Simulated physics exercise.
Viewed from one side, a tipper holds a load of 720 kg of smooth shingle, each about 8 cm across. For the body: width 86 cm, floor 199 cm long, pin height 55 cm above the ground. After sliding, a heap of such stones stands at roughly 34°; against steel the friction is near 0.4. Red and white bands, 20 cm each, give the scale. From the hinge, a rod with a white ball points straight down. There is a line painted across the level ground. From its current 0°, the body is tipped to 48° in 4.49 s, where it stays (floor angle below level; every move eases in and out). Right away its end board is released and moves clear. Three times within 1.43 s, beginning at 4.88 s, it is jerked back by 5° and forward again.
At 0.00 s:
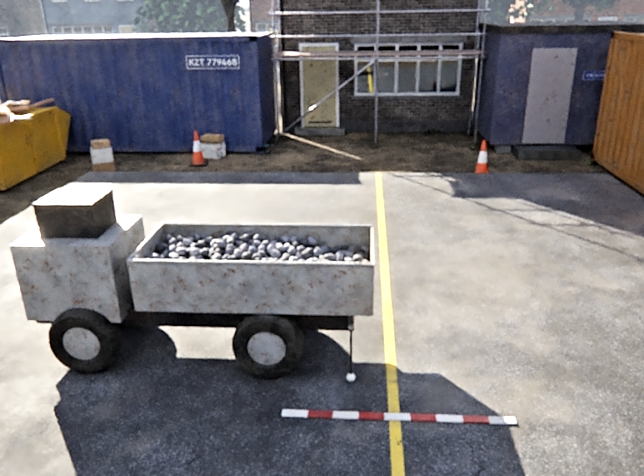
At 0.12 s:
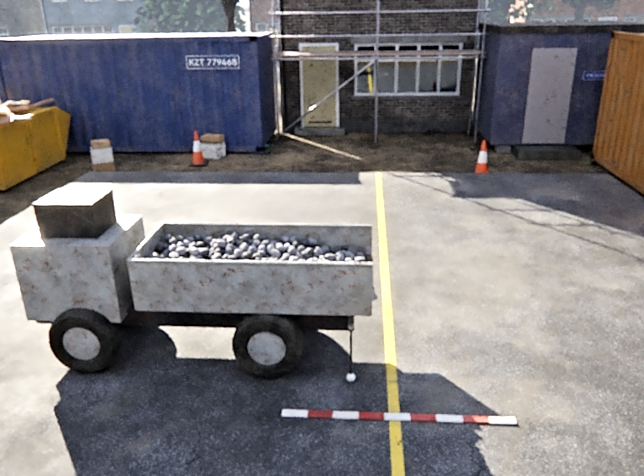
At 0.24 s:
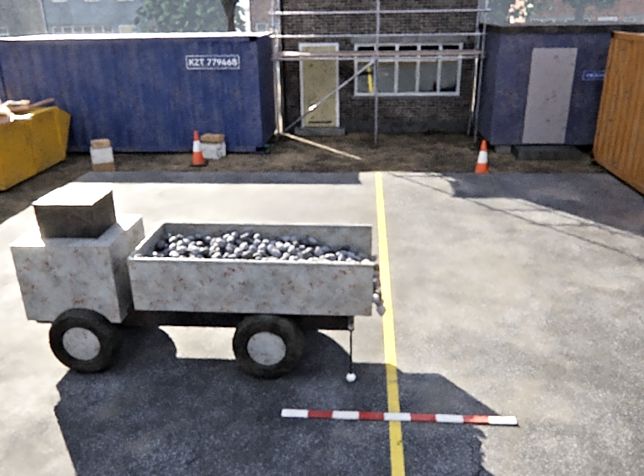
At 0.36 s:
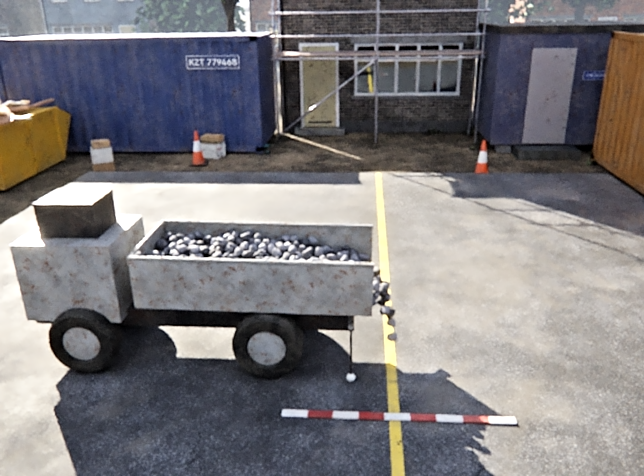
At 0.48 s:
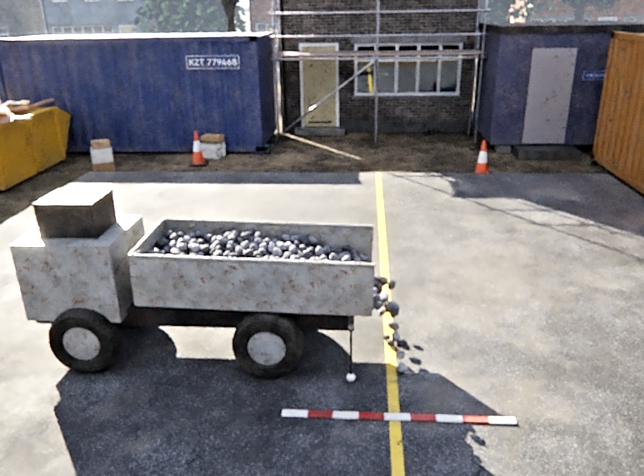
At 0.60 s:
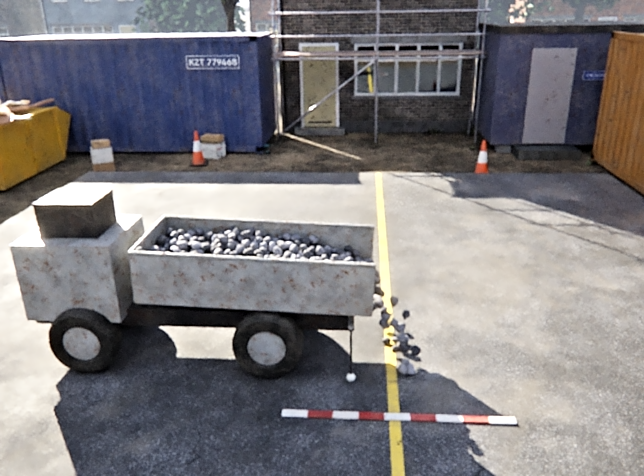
To begin with, a grey tipper truck loaded with smooth dark stones stands still on level ground beside a yellow line. A few stones then slip out at the right end of its body and drop toward the ground, while the body tilts only very slightly and most of the load stays inside.
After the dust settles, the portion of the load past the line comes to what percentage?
It comes to roughly 85 per cent.
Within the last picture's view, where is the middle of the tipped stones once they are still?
The tipped stones centre close to (444, 342).
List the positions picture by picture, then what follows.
Lip at (372, 315), floor tilted 0°, highest stones at (236, 239), in the first picture.
The body is at 0°, its lip at (372, 315); the top of the load is at (236, 239); the stones move at 0.1 m/s on average, in the second picture.
The body is at 0°, its lip at (372, 315); the top of the load is at (236, 238); 1 % has left, in the third picture.
Lip at (372, 315), floor tilted 1°, highest stones at (236, 237); 2 % has left, in the fourth picture.
The body is at 2°, its lip at (372, 316); the top of the load is at (229, 238); 3 % has left, in the fifth picture.
The body is at 2°, its lip at (372, 316); the top of the load is at (211, 235); 3 % has left, in the sixth picture.
After 3.4 s the floor is at 41°; 15 % in the body, 14 % short of the line, 71 % past the line; the foremost stones are at (527, 342).
After 4.6 s the floor is at 48°; 0 % in the body, 13 % short of the line, 87 % past the line; the foremost stones are at (562, 356).
After 6.8 s the floor is at 48°; 0 % in the body, 13 % short of the line, 87 % past the line; the foremost stones are at (564, 358).
After 9.4 s the floor is at 48°; 0 % in the body, 13 % short of the line, 87 % past the line; the foremost stones are at (564, 358).
